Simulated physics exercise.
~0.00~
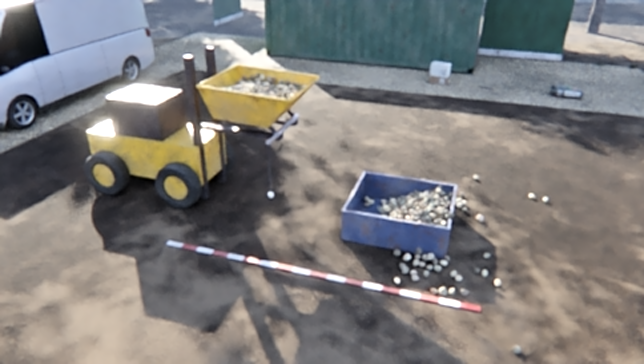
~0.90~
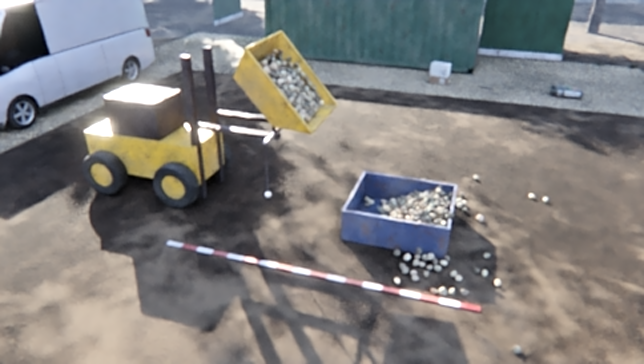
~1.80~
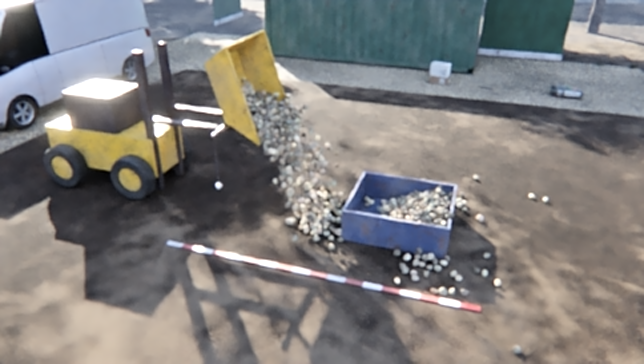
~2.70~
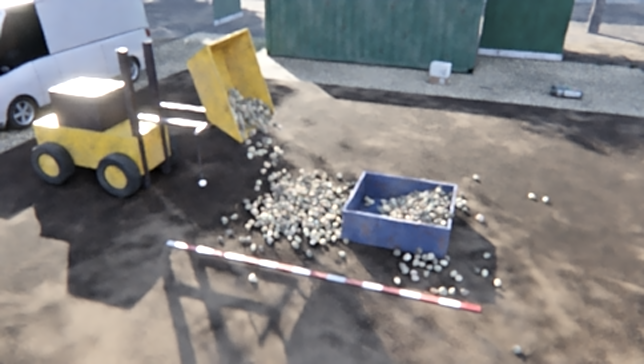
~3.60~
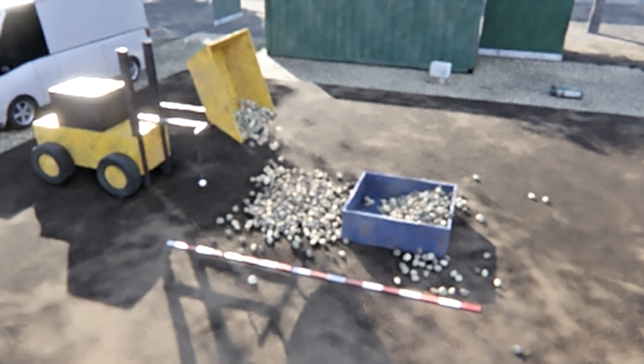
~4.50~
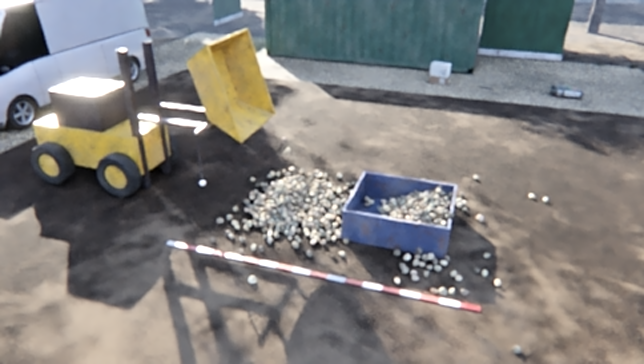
A large green container stands at the back of a sunlit dirt yard, seen from above, with a white van at the upper left. A yellow forklift-like machine on the left holds up a yellow skip of pale stones, facing a blue bin already holding stones, with others scattered beside it and a red-and-white staff in front. The skip tips steeply while the machine backs away to the left. Stones pour onto the ground short of the bin, spreading into a heap against its near side. The skip ends empty and still tilted, the bin's contents looking unchanged.
